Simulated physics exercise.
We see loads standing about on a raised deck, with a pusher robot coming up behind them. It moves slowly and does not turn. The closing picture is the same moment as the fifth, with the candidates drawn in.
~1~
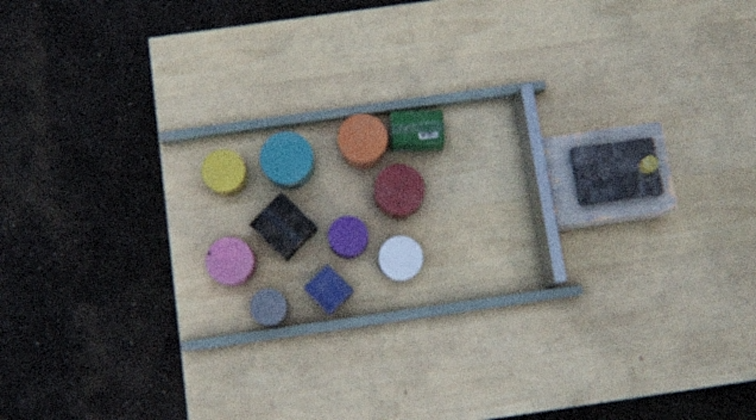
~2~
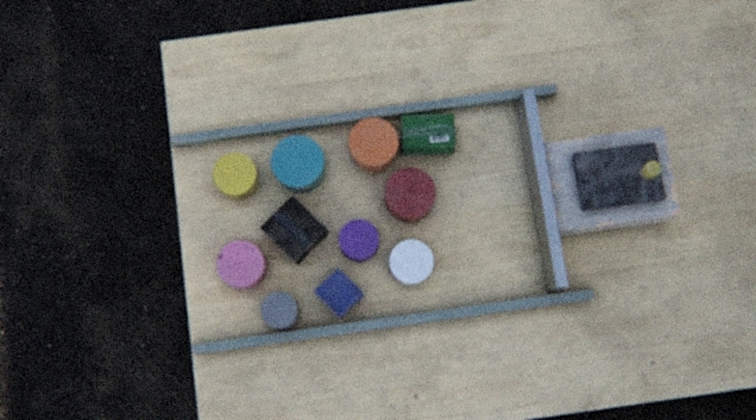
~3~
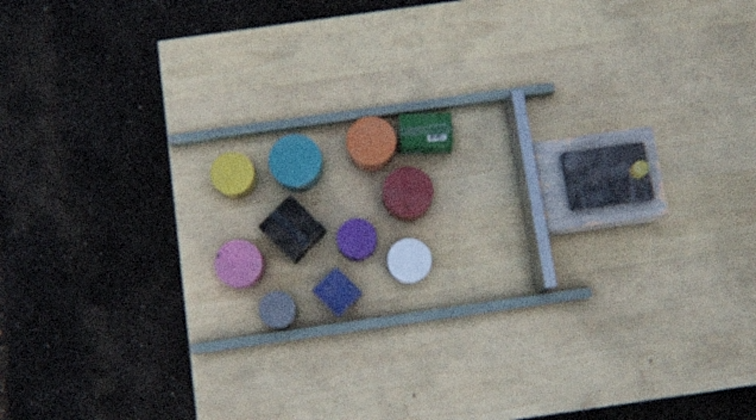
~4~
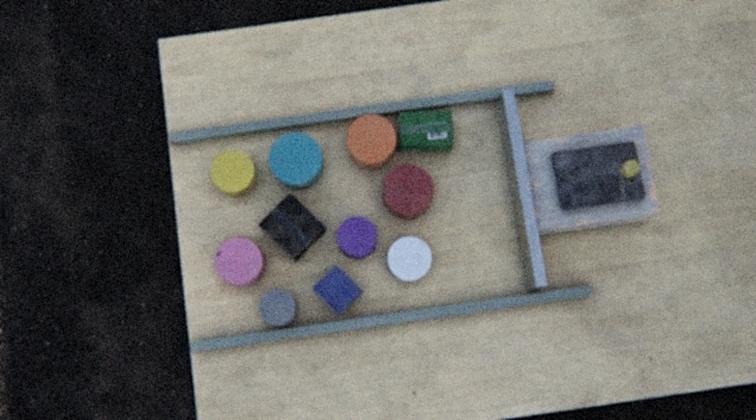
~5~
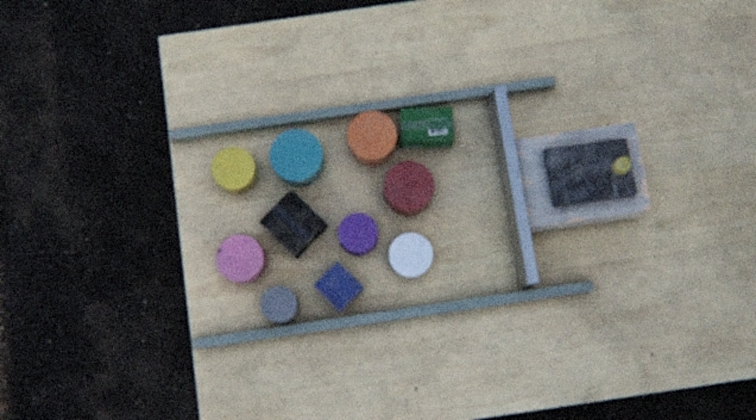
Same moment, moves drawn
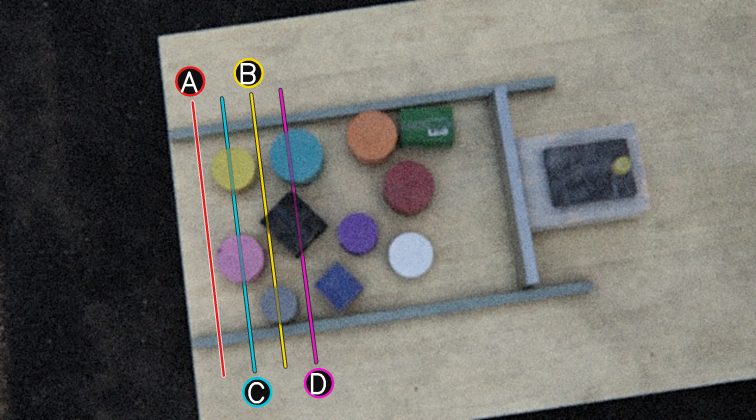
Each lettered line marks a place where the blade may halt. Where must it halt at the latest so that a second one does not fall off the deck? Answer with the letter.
As far as mark D.
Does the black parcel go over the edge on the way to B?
No.
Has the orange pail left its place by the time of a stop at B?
Yes.
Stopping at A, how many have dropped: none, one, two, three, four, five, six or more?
In all, six or more.
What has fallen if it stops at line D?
It is the yellow pail.
On the copy, A at (208, 236); B at (268, 227); C at (238, 231); D at (298, 223).
On D. First, robot (505, 185); green parcel (392, 136); orange pail (342, 144).
Then, robot (425, 196); yellow pail (181, 192); turquoise pail (227, 182).
Finally, robot (367, 204); yellow pail over the edge; turquoise pail (195, 204); one fallen.
By contrast, A drops eight; B drops three; C drops seven.
